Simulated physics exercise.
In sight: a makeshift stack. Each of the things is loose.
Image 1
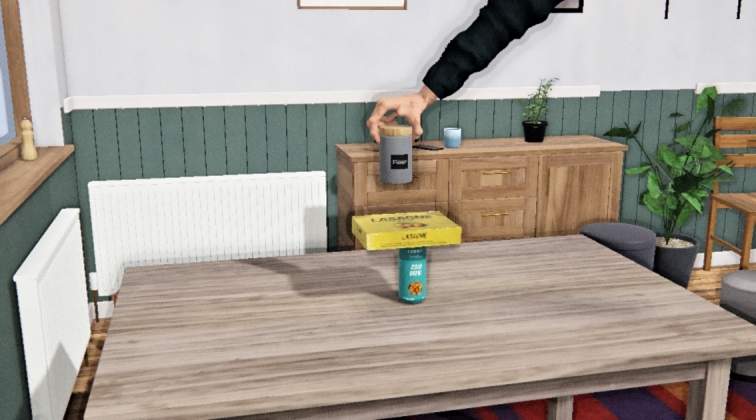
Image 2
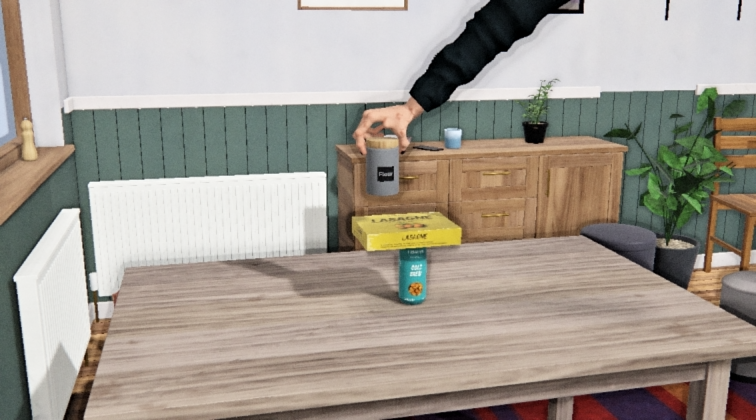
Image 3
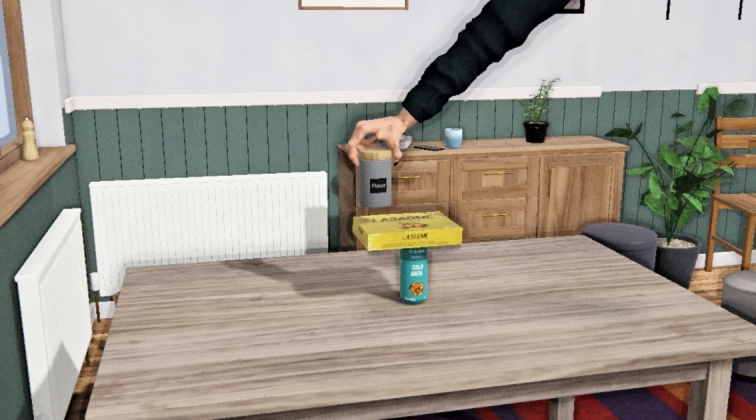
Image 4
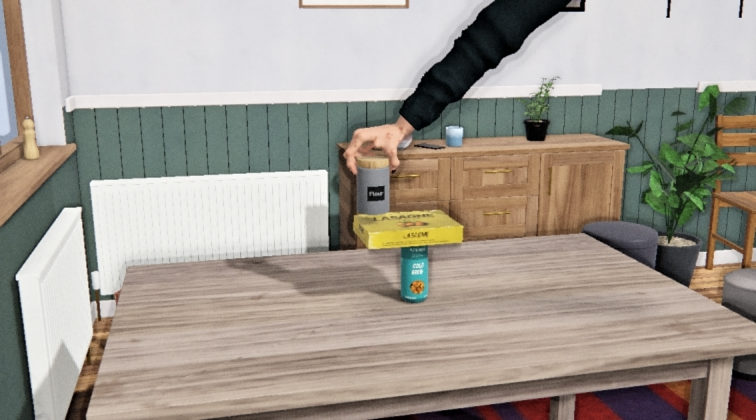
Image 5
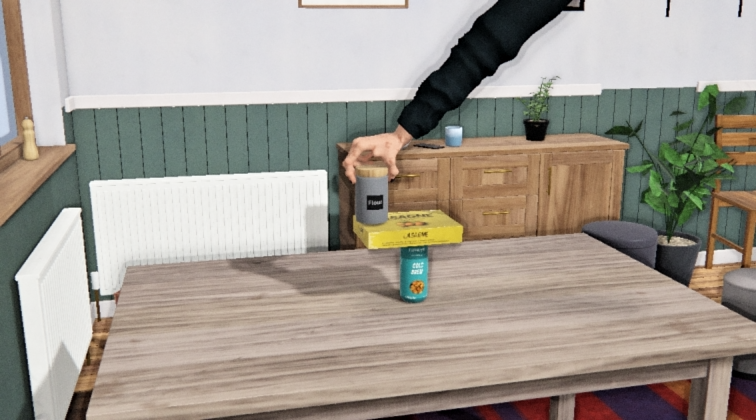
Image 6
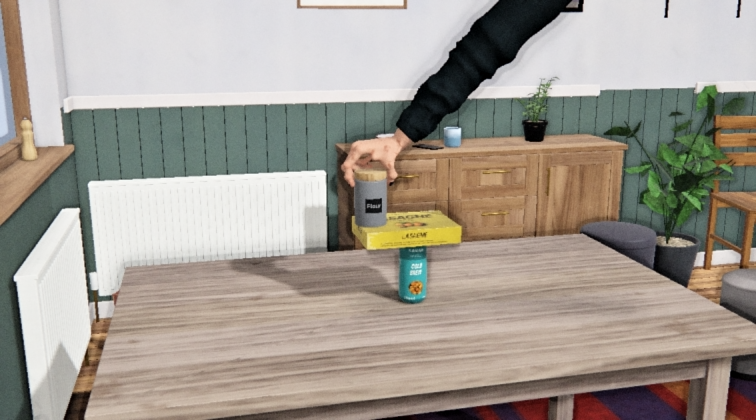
A grey jar with a wooden lid, gripped by a hand in a black sleeve, moved down and slightly left onto the left side of a yellow packet stacked on a teal can.
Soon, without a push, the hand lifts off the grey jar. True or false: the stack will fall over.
True.
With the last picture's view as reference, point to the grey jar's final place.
Look around (310, 297) in the final frame.
Then, 0.30 s past the last view, yellow packet and grey jar now fallen.
Then, 0.50 s past the last view, things are still on the move.
Finally, fallen, yellow packet and grey jar; turquoise can still in place. Final places as the last picture's camera would see them, grey jar near (310, 296). The stack comes apart.
